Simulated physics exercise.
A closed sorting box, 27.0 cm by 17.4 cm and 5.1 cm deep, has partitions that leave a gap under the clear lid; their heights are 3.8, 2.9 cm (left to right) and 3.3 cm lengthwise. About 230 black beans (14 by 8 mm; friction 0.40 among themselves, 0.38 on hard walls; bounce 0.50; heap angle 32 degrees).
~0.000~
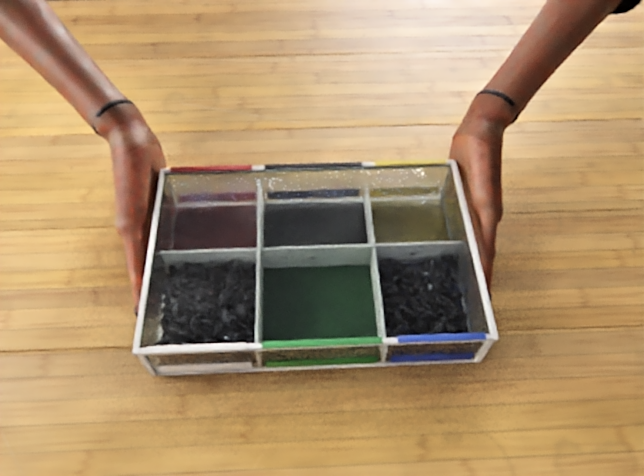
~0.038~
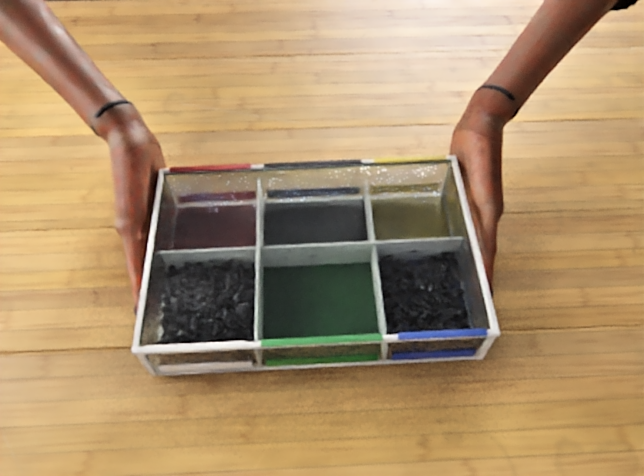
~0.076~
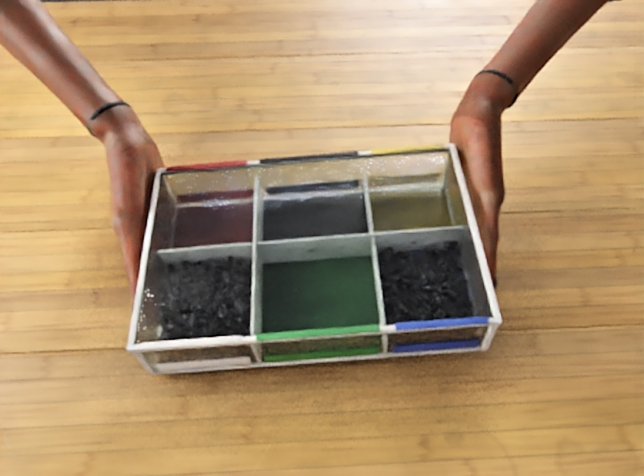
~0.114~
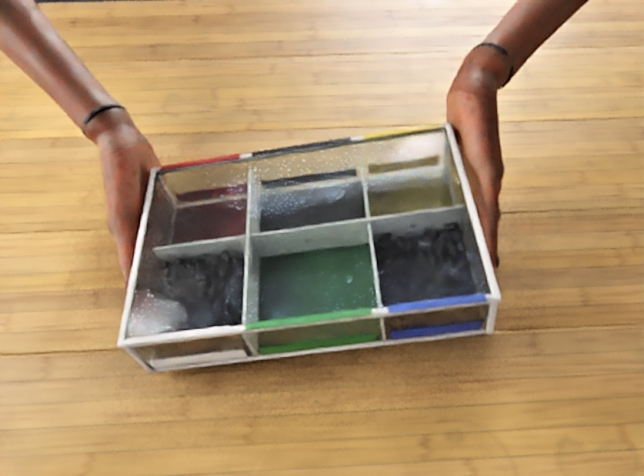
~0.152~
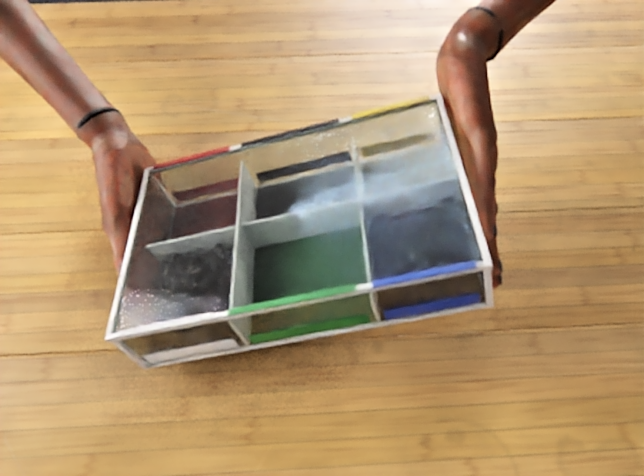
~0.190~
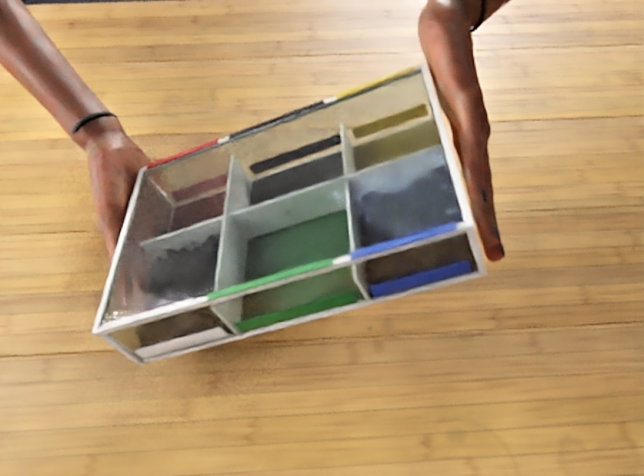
On a wooden floor, two hands held a clear-lidded box with six sections, dark bits heaped in two front ones, then tilted it, the right side rising well above the left.
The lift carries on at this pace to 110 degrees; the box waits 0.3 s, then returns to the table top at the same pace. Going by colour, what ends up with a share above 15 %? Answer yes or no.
Red: Yes, blue: No, green: No, yellow: No, white: Yes, black: No.
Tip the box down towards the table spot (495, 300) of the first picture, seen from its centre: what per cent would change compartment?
Some 10 per cent.
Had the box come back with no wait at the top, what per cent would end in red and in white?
In that case red 20; white 60.
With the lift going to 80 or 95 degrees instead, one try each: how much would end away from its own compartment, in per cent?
Some 35 and 40 per cent.
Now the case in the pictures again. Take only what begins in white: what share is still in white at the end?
Roughly 90 per cent.
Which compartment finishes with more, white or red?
The white one has more.
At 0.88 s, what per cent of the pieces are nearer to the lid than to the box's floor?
Some 70 per cent.
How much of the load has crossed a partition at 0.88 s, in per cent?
Roughly 40 per cent.
After 0.88 s, tilt 110 degrees; red 20 %, green 10 %, white 60 %, black 10 %.
After 1.35 s, tilt 59 degrees; red 40 %, white 60 %.
After 1.88 s, tilt 0 degrees; red 40 %, white 60 %.
At rest (2.3 s), red 40 %, blue 0 %, green 0 %, yellow 0 %, white 60 %, black 0 %.
